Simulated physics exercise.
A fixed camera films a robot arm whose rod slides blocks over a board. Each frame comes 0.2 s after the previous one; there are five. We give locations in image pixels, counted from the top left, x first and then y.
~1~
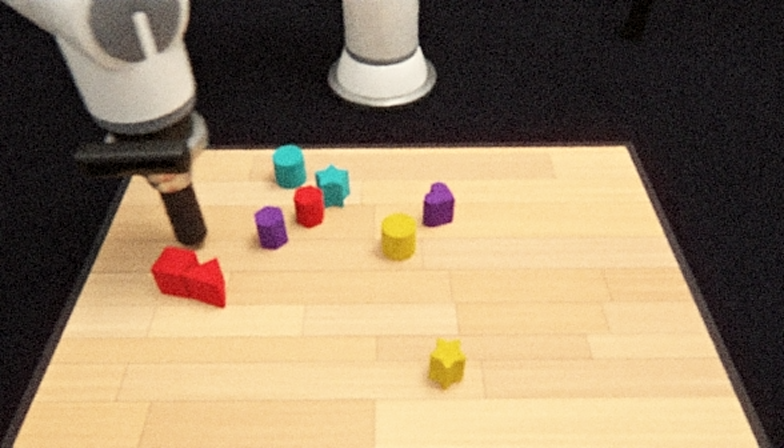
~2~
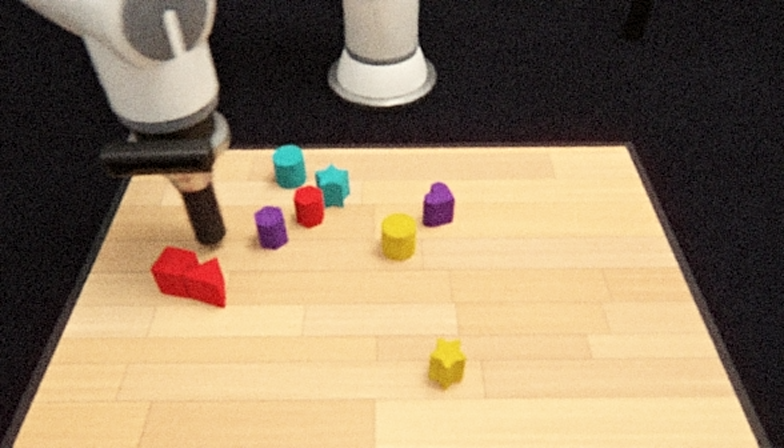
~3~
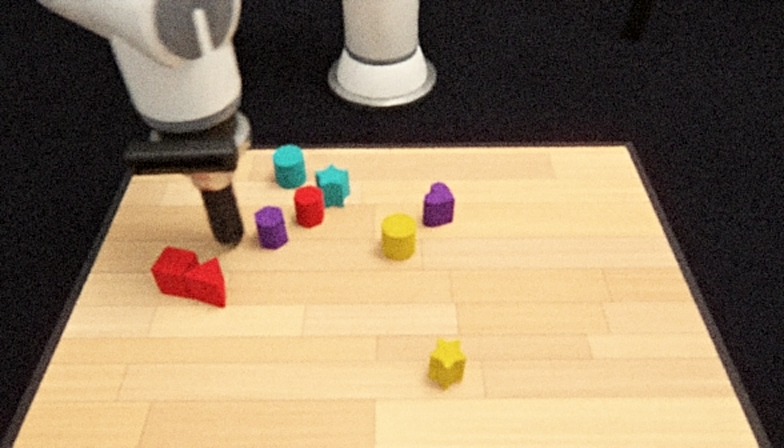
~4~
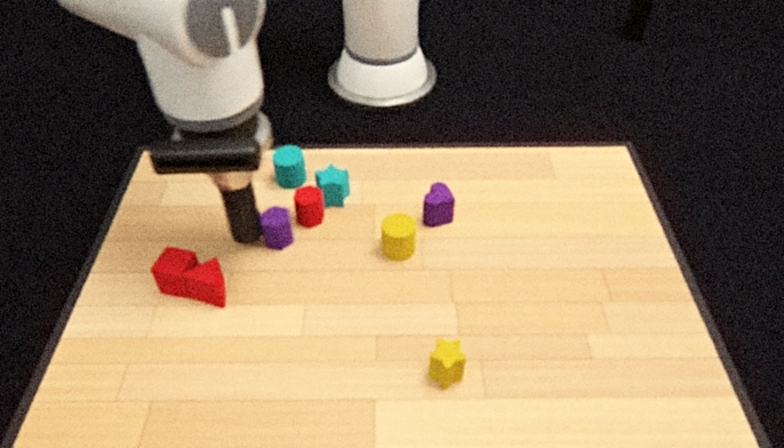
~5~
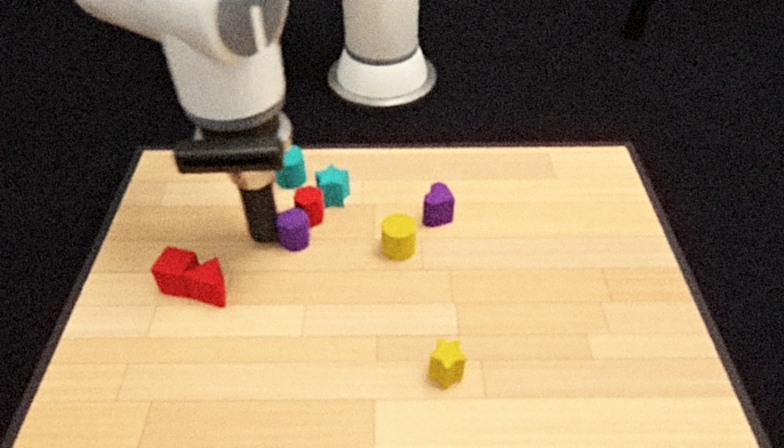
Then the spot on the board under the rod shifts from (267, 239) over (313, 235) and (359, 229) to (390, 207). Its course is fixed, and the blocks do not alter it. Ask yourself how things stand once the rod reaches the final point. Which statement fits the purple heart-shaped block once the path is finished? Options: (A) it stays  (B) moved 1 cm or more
A (it stays)
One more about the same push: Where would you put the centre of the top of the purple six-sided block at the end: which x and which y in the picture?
The point I'd pick in the picture is (377, 222).
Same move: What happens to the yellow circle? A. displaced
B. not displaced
It's A.
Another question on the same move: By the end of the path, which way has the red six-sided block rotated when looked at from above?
The sense of turning is anti-clockwise.
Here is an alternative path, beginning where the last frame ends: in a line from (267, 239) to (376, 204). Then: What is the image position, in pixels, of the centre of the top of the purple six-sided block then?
Top centre: (334, 215).
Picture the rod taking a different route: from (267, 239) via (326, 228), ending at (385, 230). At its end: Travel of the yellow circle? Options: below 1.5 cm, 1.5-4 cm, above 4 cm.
Final distance: Less than 1.5 cm.
On the path given first. One third of the way, rod (313, 228); purple six-sided block (339, 220), turned 35° clockwise; red six-sided block (316, 190), turned 40° anticlockwise.
Two thirds of the way, rod (358, 221); purple six-sided block (375, 223), turned 100° clockwise; red six-sided block (319, 190), turned 50° anticlockwise; yellow circle (408, 228).
At the end, rod (390, 199); purple six-sided block (377, 222), turned 115° clockwise; red six-sided block (319, 190), turned 50° anticlockwise; yellow circle (410, 228); purple heart-shaped block not moved.
